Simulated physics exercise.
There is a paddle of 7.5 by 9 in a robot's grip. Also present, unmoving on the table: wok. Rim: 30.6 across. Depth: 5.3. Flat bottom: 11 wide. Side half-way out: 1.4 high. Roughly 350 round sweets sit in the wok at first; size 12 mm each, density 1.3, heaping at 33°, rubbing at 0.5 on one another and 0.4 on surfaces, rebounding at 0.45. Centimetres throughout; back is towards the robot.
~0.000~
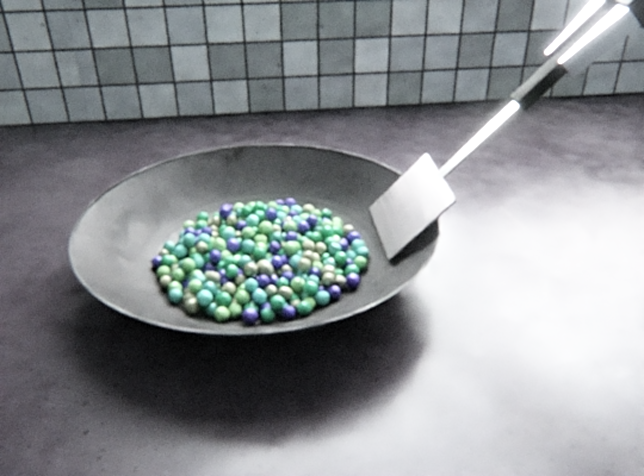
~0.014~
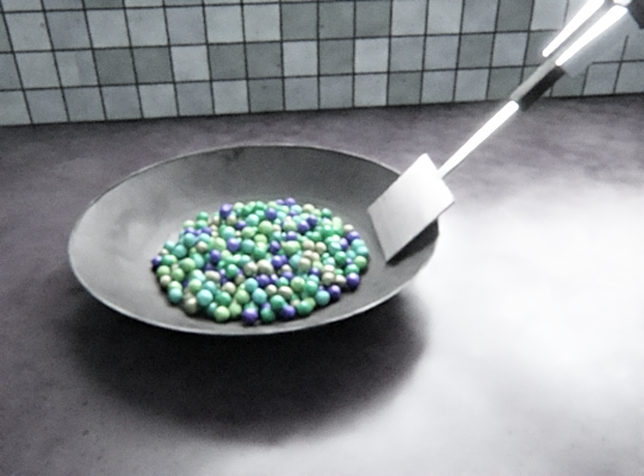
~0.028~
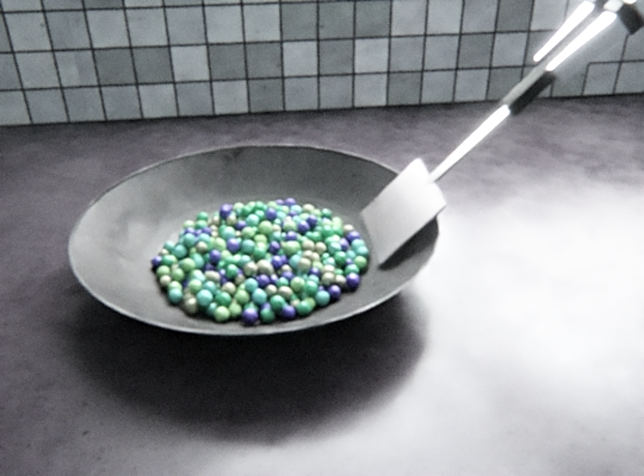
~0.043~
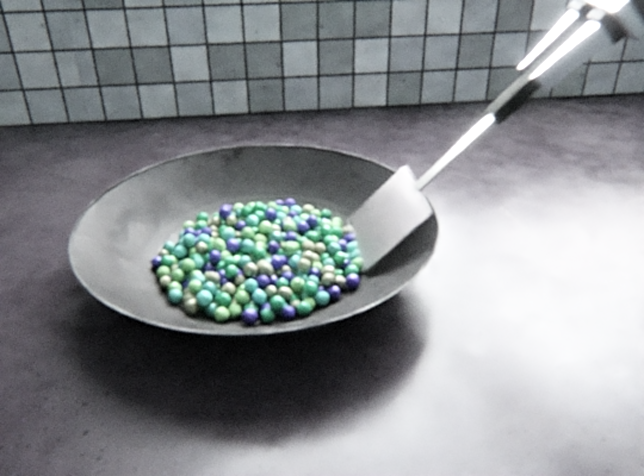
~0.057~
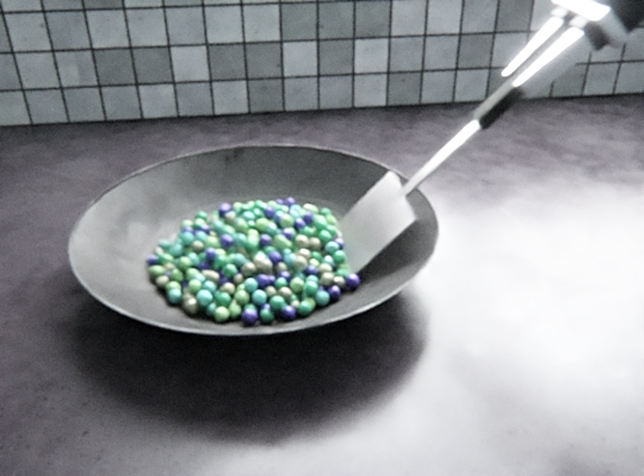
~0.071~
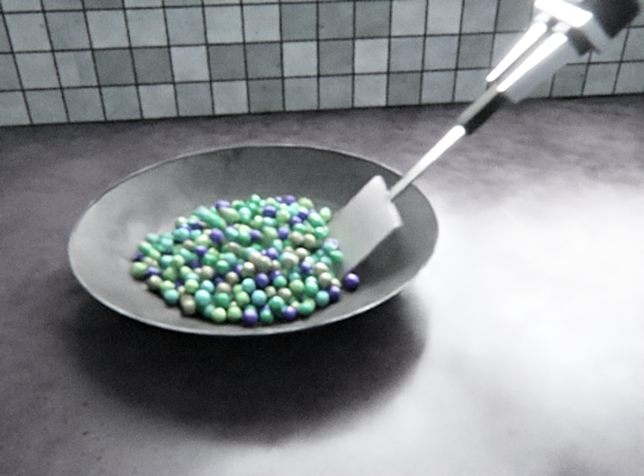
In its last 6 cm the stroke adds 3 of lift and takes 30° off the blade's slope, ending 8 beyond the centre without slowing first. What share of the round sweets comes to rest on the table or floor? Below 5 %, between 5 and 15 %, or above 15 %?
Between 5 and 15 %.
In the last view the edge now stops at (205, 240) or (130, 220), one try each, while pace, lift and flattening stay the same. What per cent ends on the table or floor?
I'd say roughly 0 per cent, then roughly 25 per cent.
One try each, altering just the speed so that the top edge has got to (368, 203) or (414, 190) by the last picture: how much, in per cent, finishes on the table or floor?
Try one roughly 15 per cent; try two roughly 0 per cent.
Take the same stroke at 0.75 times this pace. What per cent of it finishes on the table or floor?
I'd put it around 0 per cent.
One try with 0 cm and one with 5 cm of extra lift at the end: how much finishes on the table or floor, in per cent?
First try about 5 %, second try about 5 %.
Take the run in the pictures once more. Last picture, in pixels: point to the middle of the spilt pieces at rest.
I'd point to somewhere close to (13, 278).
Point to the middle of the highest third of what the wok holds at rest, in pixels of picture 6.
It is centred around (148, 242).
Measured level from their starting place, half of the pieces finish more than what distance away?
6 cm.
After 0.13 s, sloping 46°, highest piece 7 above the table; 347 in the wok.
After 0.18 s, sloping 37°, highest piece 6 above the table; 347 in the wok.
After 0.41 s, sloping 16°, highest piece 6 above the table; 322 in the wok, 18 on the table or floor, 7 on the blade or in flight.
After 1.46 s, sloping 16°, highest piece 5 above the table; 321 in the wok, 26 on the table or floor.
In the end, 321 in the wok, 26 on the table or floor. That is 7 % on the table or floor.
